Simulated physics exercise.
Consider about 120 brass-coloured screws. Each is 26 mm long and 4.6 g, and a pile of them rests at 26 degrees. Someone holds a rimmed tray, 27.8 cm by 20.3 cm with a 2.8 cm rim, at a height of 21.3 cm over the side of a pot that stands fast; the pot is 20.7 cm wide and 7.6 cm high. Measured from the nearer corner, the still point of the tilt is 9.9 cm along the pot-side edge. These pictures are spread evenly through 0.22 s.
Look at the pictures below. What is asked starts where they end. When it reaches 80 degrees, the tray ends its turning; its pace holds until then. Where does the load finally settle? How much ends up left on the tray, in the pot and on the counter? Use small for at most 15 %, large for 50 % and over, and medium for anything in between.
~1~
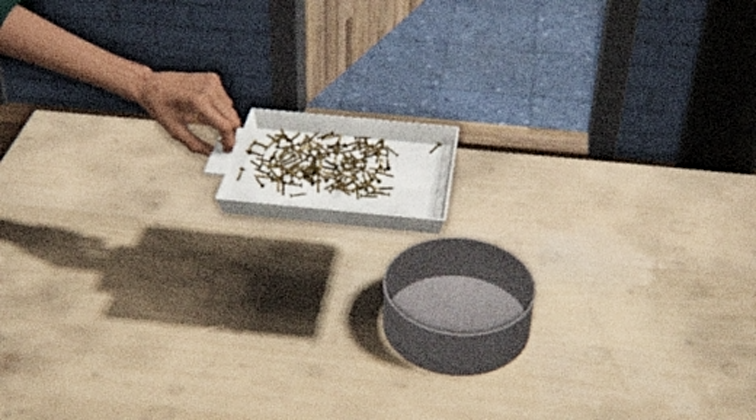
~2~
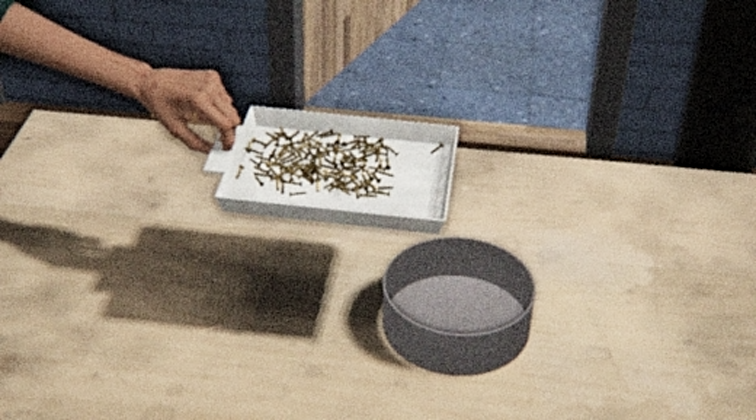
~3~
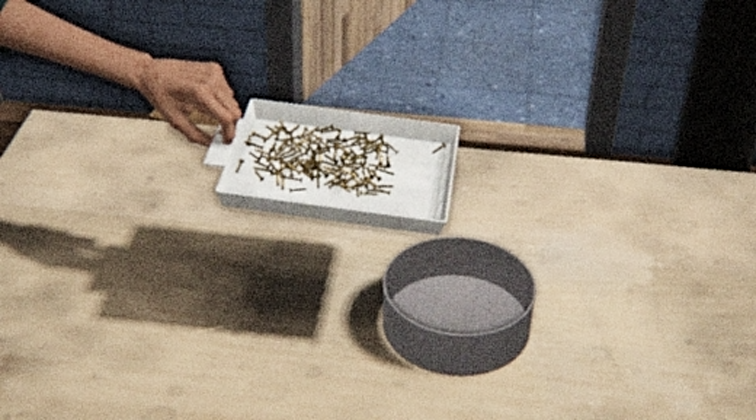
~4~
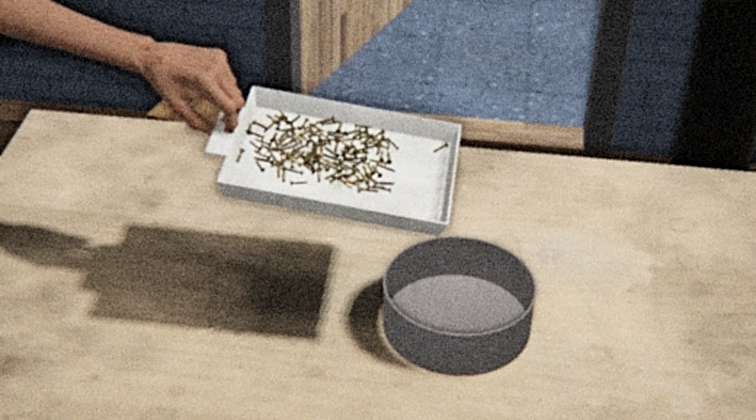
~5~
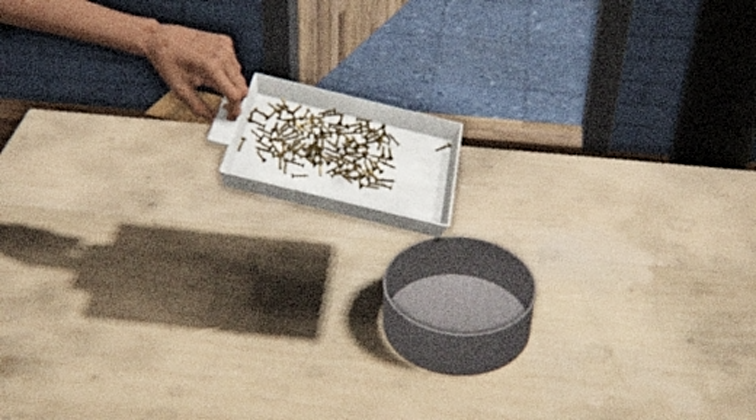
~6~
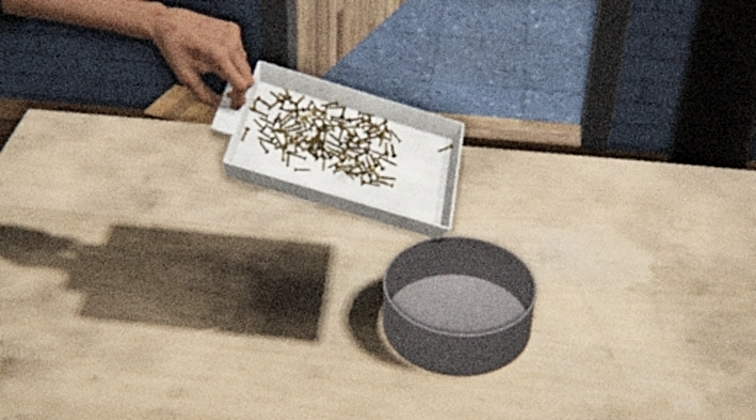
Left on the tray - medium, pot - large, counter - small.
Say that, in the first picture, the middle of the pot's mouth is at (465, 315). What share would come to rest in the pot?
With the pot there, close to 75 per cent.
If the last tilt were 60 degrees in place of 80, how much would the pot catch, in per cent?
Roughly 45 percent.
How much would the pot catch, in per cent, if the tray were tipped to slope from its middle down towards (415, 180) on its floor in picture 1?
Roughly 30 percent of them.
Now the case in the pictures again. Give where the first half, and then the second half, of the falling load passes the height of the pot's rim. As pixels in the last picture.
Around (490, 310), then around (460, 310).
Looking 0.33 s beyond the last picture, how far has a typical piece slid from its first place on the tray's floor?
Around 7 centimetres.
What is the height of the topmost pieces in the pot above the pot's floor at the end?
Around 2.0 cm above the floor.
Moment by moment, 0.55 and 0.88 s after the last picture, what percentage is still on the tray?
About 80, 35.
Then, 0.33 s after the last picture, tilt 47 degrees; the tray holds 100 %, the pot 0 %.
Then, 0.55 s after the last picture, tilt 69 degrees; the tray holds 80 %, the pot 0 %.
Then, 0.88 s after the last picture, tilt 80 degrees; the tray holds 35 %, the pot 50 %.
In the end, tray 25 %, pot 70 %, counter 5 %.
